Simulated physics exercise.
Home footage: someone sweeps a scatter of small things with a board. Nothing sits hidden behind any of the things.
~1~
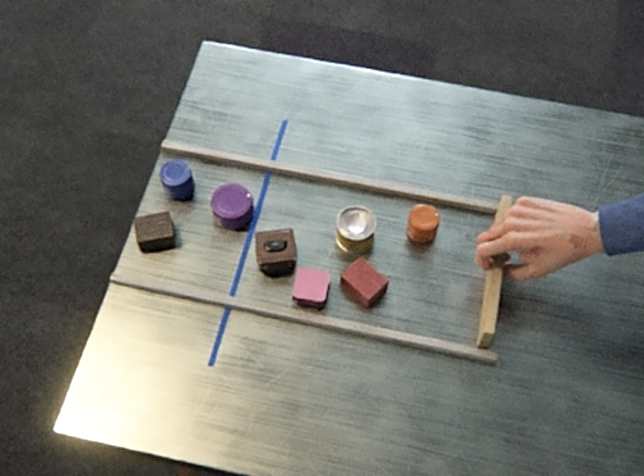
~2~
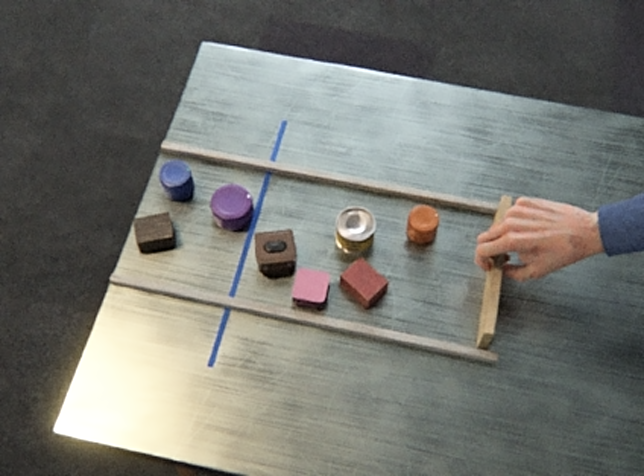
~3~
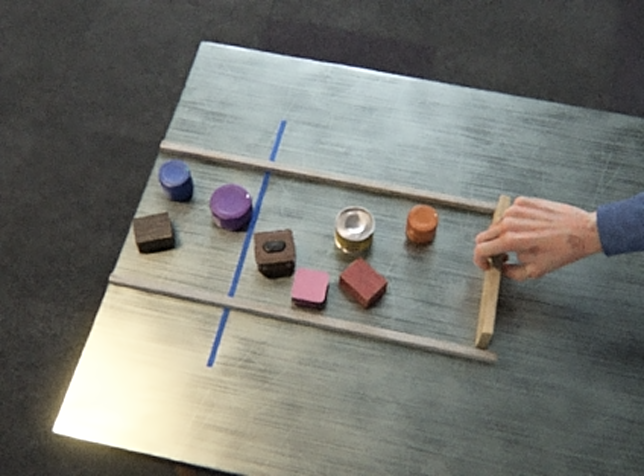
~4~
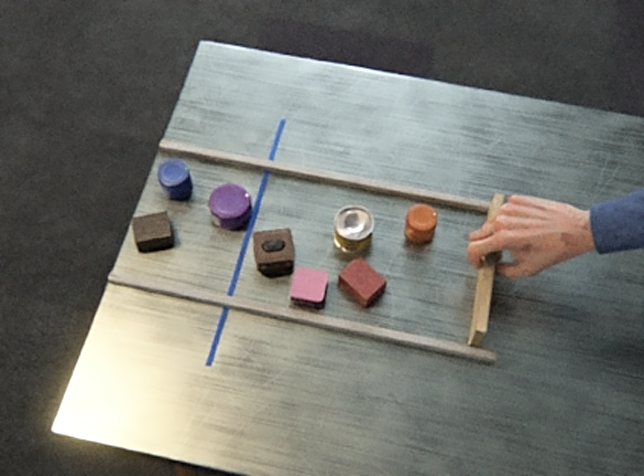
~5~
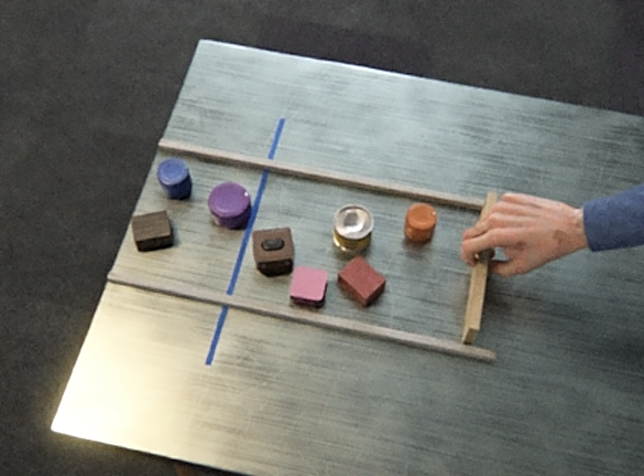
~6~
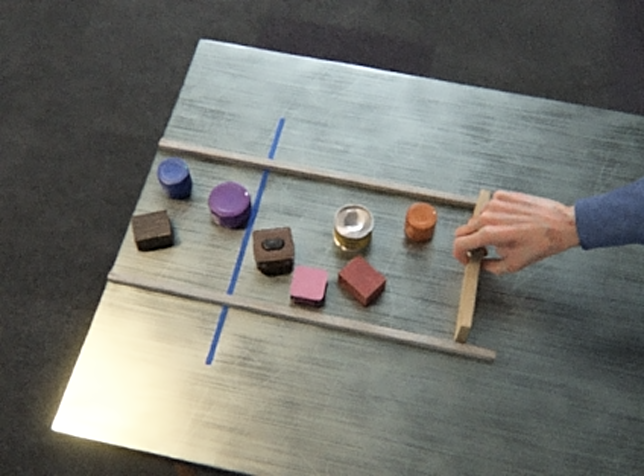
A hand in a blue sleeve grips a pale wooden board at the right of a grey, metallic-looking tabletop, seen from above at a slant. Between two thin rails lie a blue lid, black block and purple lid at left, blue tape, then a brown case, pink case, yellow tin, red block and orange lid. The hand slides the board slightly left, touching none of them, while the view stays practically still.
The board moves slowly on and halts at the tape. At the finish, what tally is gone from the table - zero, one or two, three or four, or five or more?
The tally gone is zero.
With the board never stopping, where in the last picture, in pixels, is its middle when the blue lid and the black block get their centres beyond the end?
Around (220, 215) first and around (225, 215) second.
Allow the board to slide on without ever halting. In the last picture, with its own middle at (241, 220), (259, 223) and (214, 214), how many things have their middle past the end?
That makes 0, 0, 2.
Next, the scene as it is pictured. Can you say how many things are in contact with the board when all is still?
The figure is 3.
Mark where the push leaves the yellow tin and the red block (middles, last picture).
Final spots - yellow tin (233, 210), red block (217, 251).
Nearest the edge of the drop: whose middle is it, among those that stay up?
Foremost: The black block.
A little later, none off yet; black block at rest near (152, 230); blue lid at rest near (175, 178); purple lid at rest near (230, 205).
Next, none off yet; black block at rest near (152, 230); blue lid at rest near (175, 178); purple lid at rest near (227, 200).
When it is over, the number that fall off is zero.
